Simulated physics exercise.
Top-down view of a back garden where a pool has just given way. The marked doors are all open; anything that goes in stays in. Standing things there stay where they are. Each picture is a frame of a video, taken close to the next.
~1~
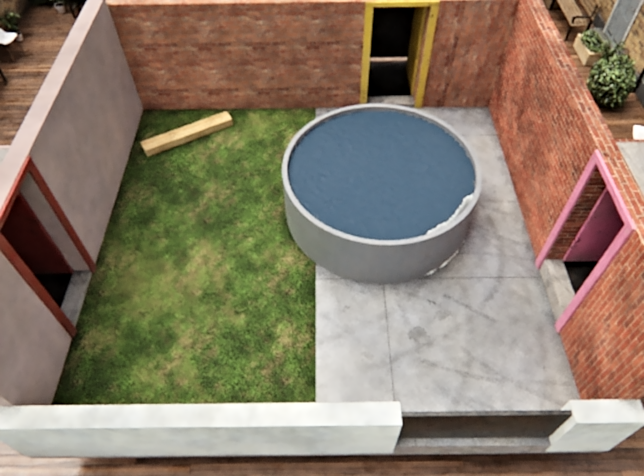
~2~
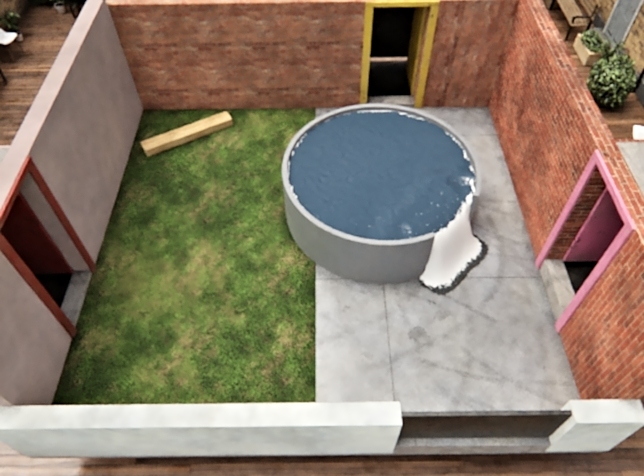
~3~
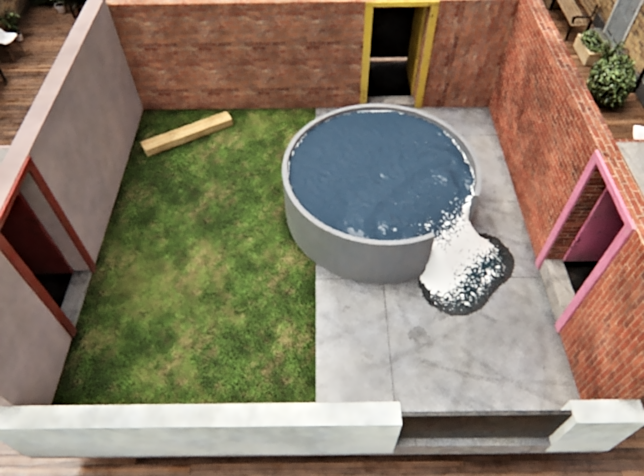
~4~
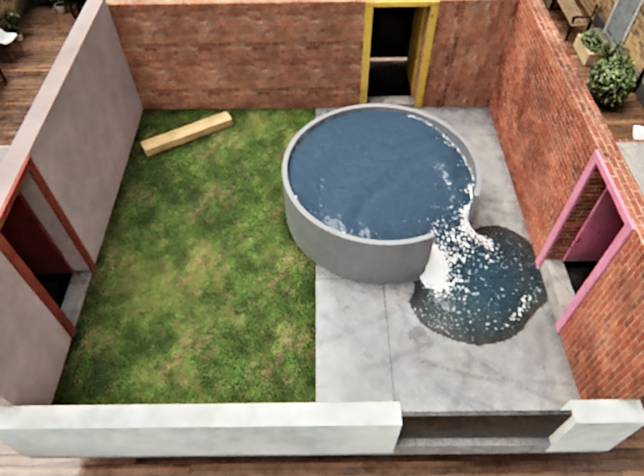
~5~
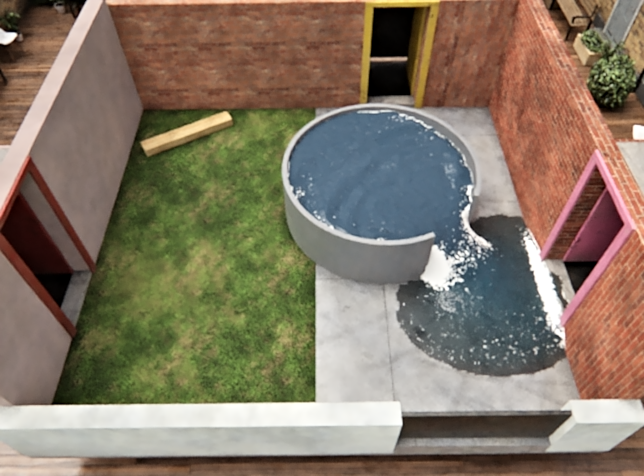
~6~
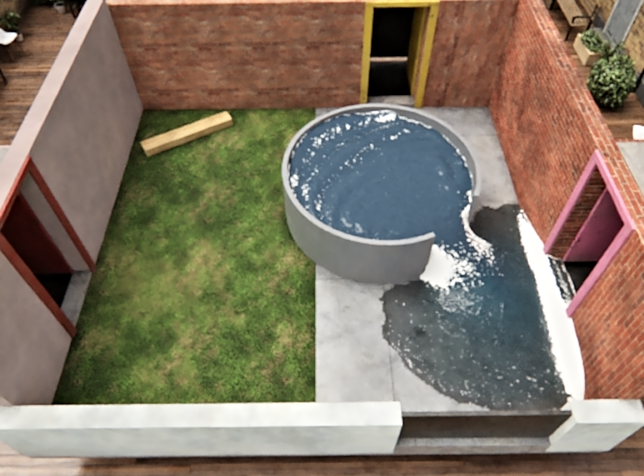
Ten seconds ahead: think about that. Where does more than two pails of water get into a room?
The red door lets in beyond two buckets; the pink door lets in beyond two buckets; the yellow door keeps it to two buckets.
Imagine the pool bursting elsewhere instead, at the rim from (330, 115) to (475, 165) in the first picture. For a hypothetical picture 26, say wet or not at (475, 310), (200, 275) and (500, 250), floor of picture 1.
Listed order gives sopping; left alone; sopping.
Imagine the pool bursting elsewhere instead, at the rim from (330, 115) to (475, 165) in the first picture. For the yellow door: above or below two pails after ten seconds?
Result for the yellow door: It ends up above.
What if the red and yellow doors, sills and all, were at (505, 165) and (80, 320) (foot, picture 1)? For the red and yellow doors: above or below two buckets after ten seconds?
Red takes less; yellow goes over.
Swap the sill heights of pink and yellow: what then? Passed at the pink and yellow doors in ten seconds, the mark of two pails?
After that, pink door rises above, yellow door remains below.
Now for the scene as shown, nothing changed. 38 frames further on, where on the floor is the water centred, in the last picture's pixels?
The water's centre sits above (346, 262).
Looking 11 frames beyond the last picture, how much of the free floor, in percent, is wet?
30 %, roughly.
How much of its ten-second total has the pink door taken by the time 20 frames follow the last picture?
About 80 per cent.
A moment on, water covers 20 % of the floor; the red door not reached, the pink door over two buckets in, the yellow door not reached.
Next, water covers 30 % of the floor; the red door not reached, the pink door far over two buckets in, the yellow door not reached.
Then, water covers 60 % of the floor; the red door not reached, the pink door far over two buckets in, the yellow door wet at the sill, nothing in.
Later, water covers 85 % of the floor; the red door over two buckets in, the pink door far over two buckets in, the yellow door wet at the sill, nothing in.
In the end, water covers 100 % of the floor; the red door far over two buckets in, the pink door far over two buckets in, the yellow door wet at the sill, nothing in.
